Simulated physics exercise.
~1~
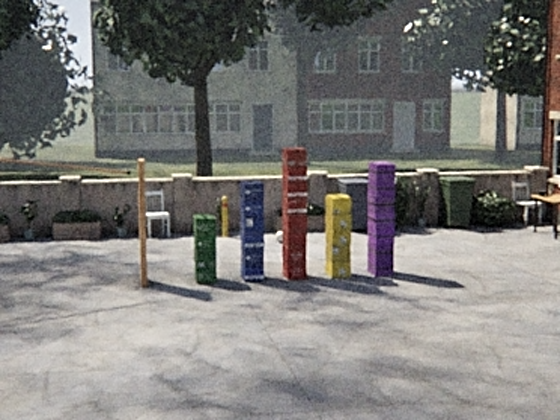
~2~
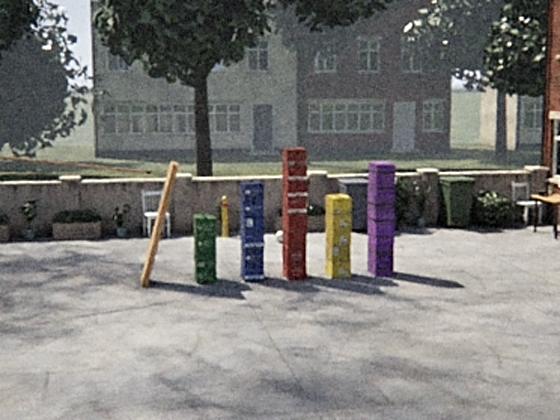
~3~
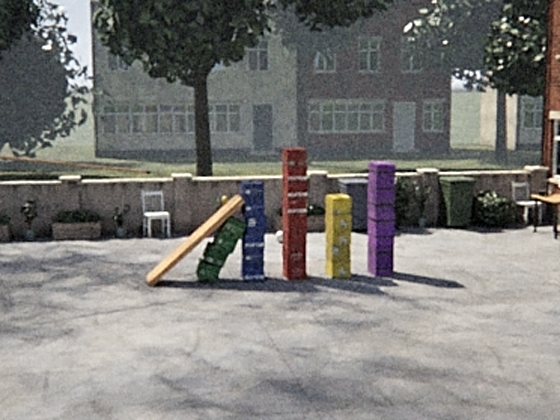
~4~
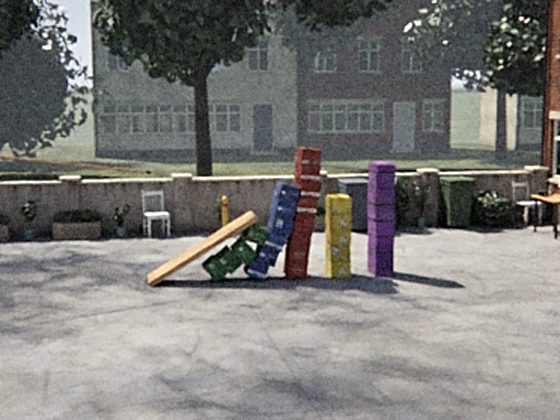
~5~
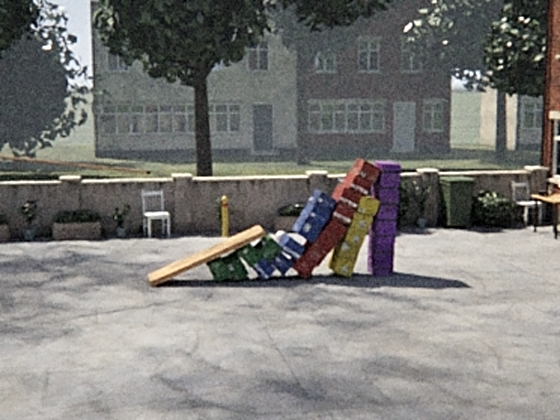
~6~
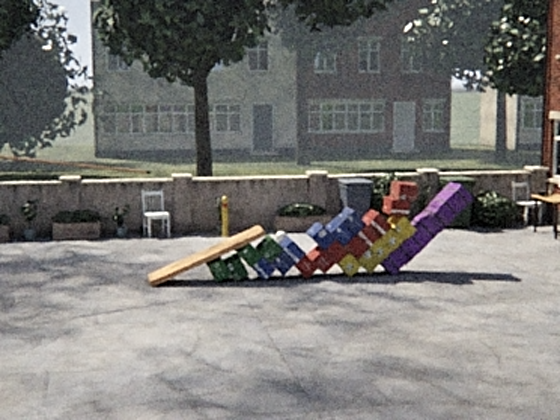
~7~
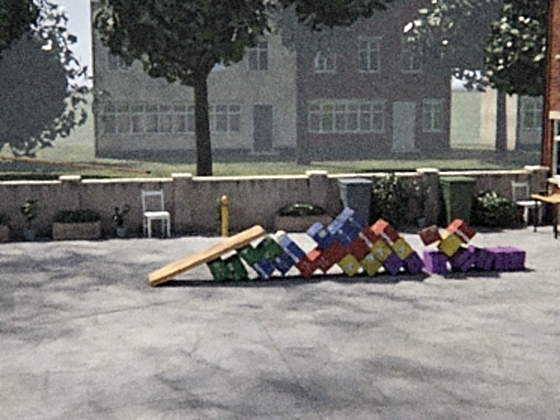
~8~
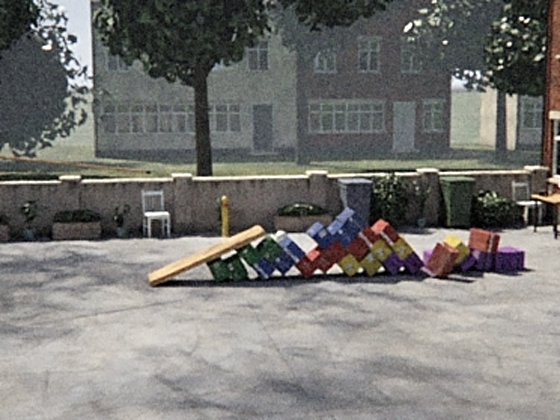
In a paved yard before a low wall, trees and brick houses, a tall wooden board stands upright at the left of five coloured stacks of cartons, green, blue, red, yellow and purple. The board tips to the right and leans onto the short green stack, pushing it against the blue one. Blue then tilts into the tall red stack, which leans over the yellow and onto the purple. The purple stack topples to the right as red cartons break loose above the others. All five stacks end collapsed in a jagged, slanting heap, with the board resting on the green cartons and purple and red ones lying at the far right.
